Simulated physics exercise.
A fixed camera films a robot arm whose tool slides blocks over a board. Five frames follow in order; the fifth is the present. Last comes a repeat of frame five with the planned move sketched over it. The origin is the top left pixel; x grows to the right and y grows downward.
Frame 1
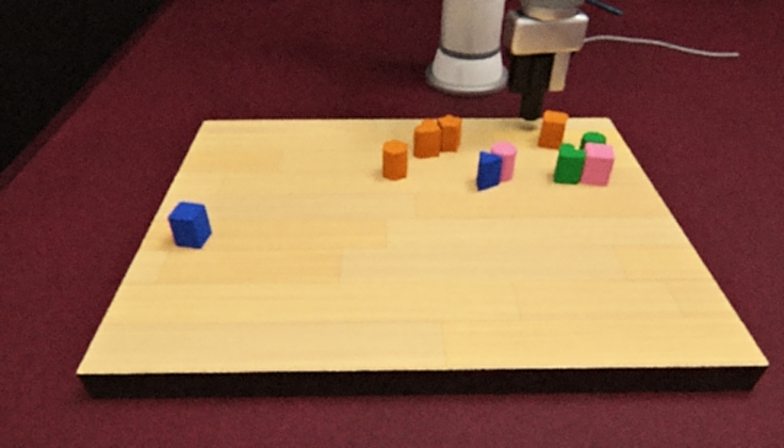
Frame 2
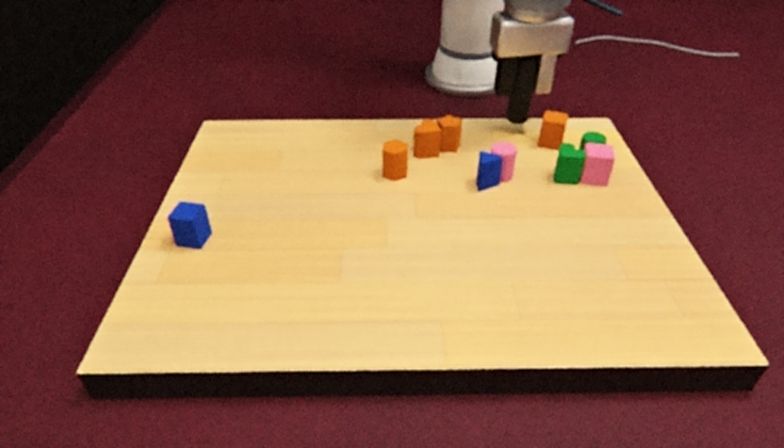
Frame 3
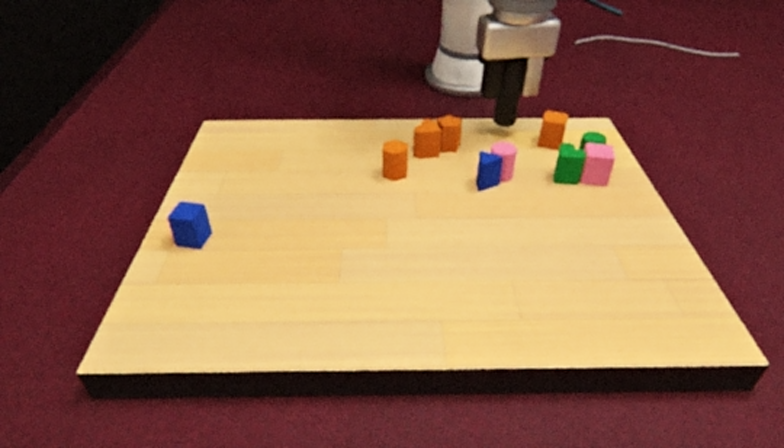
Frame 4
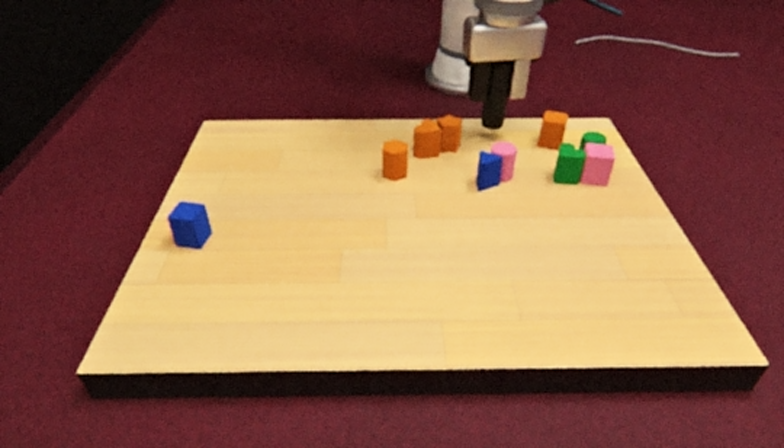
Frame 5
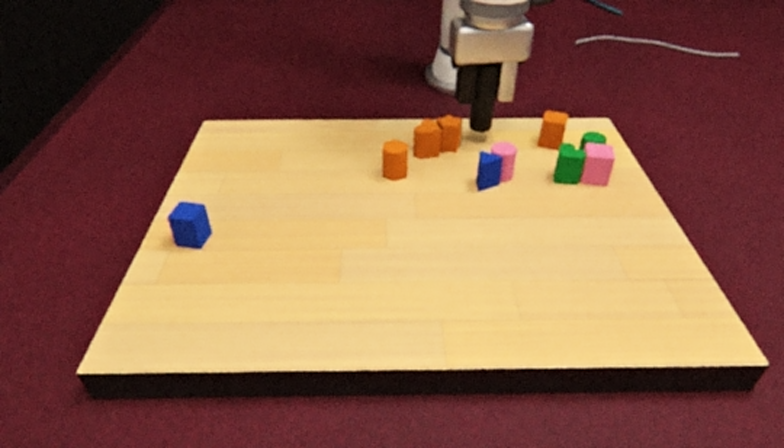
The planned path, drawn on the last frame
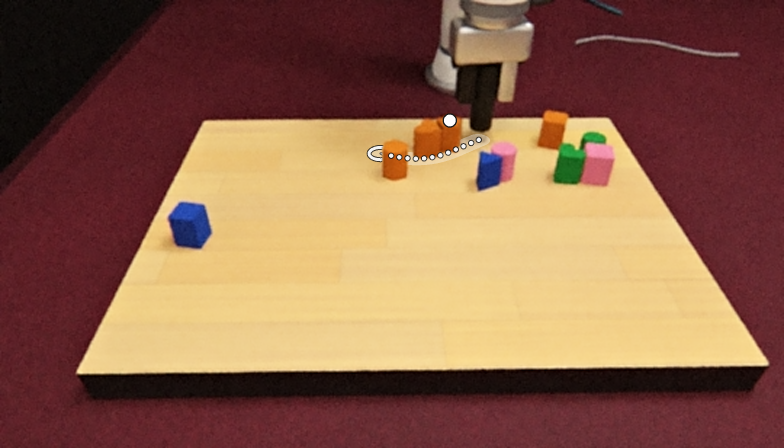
In this clip, a robot arm's dark tool moves steadily left along the far edge of a wooden board, passing behind a blue block and a pink one, while the scattered orange, green, pink and blue blocks stay still.
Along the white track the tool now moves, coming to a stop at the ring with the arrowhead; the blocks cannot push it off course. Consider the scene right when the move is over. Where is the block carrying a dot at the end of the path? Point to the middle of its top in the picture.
When the path ends, it will be at (355, 127).
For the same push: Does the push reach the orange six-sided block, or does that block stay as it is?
It keeps its position.
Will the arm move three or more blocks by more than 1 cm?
No
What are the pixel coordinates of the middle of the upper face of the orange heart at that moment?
It is going to be at (333, 127).
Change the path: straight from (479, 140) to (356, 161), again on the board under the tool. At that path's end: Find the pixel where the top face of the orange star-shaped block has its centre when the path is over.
Its top middle is near (334, 143).
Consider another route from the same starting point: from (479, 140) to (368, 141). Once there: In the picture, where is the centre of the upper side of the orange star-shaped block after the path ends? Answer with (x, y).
Top centre: (418, 124).
The line goes from (479, 140) over (451, 151) and (417, 159) to (381, 153); the dot is on the orange star-shaped block.
The first path, step by step. One third of the way, tool at (452, 140); orange heart at (406, 129), turned 15° clockwise; orange star-shaped block at (428, 127), turned 15° clockwise.
Two thirds of the way, tool at (418, 147); orange heart at (370, 130), turned 35° clockwise; orange star-shaped block at (393, 131), turned 35° clockwise.
At the end, tool at (380, 141); orange six-sided block unmoved; orange heart at (333, 127), turned 30° clockwise; orange star-shaped block at (355, 127), turned 30° clockwise.
